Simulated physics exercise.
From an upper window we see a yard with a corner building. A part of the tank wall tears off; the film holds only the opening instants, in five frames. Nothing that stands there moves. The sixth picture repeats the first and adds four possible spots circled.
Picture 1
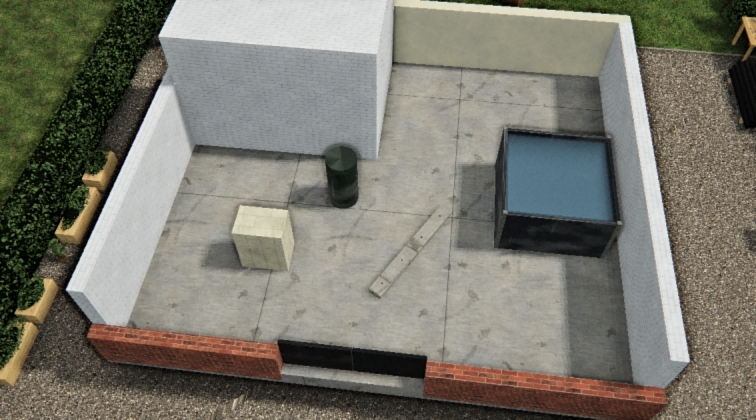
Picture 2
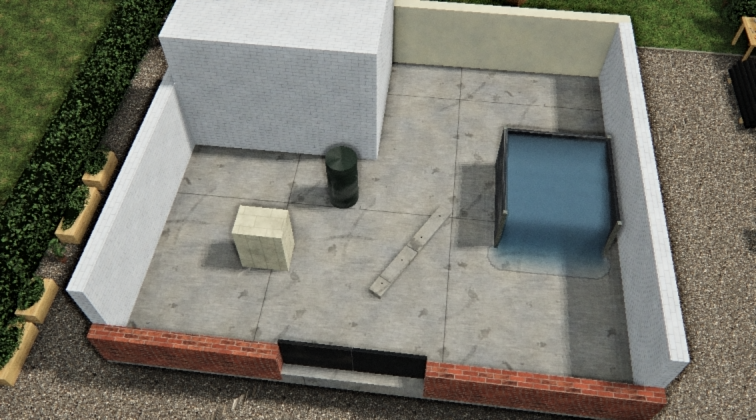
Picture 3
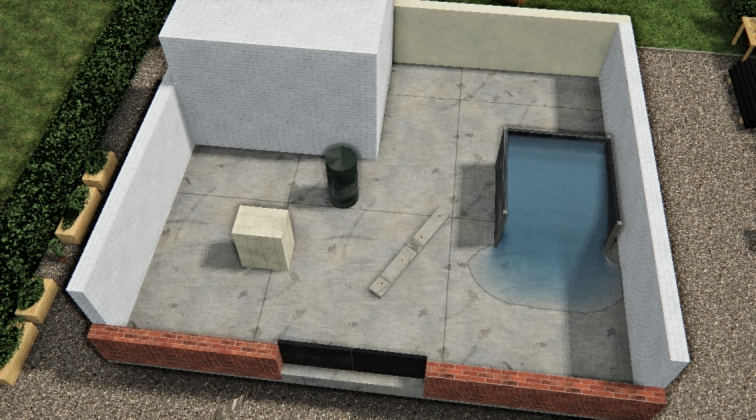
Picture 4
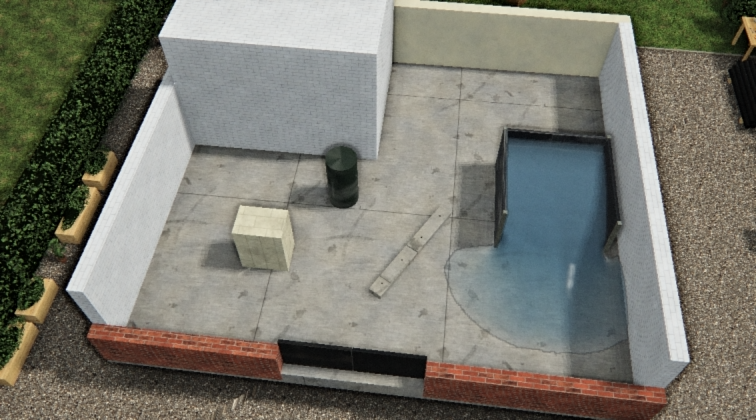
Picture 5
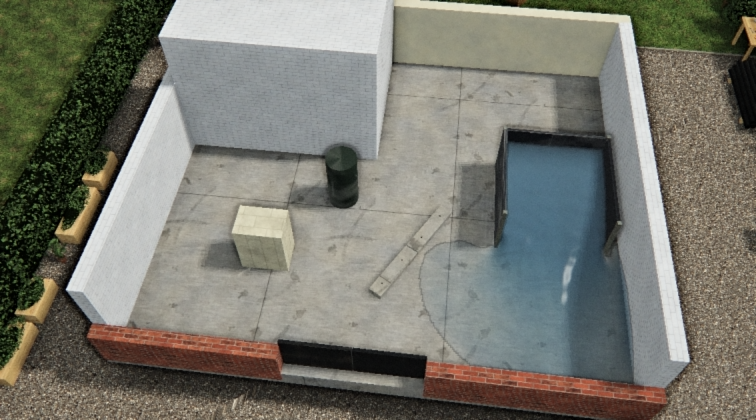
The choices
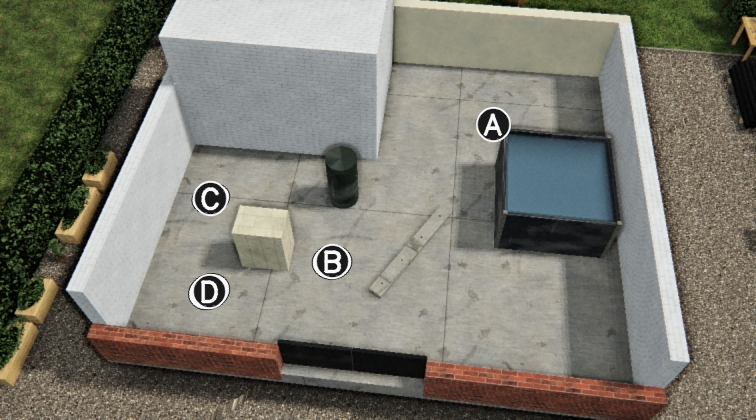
In this clip, seen from above, a dark square tank of blue water in a walled yard opens on its near side, and the water spreads outward in a widening, rounded sheet across the grey paved ground.
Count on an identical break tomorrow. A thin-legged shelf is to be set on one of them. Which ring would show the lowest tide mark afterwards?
A is best.
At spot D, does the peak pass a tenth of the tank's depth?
Yes, clearly.
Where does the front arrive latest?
It is A.
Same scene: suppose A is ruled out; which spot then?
B it is.
On the marked copy, A at (493, 124); B at (332, 261); C at (210, 198); D at (209, 291).
With A, the water peaks at about 6 % of the depth that stood in the tank.
With B, the water peaks at about 10 % of the depth that stood in the tank.
With C, the water peaks at about 21 % of the depth that stood in the tank.
With D, the water peaks at about 23 % of the depth that stood in the tank.
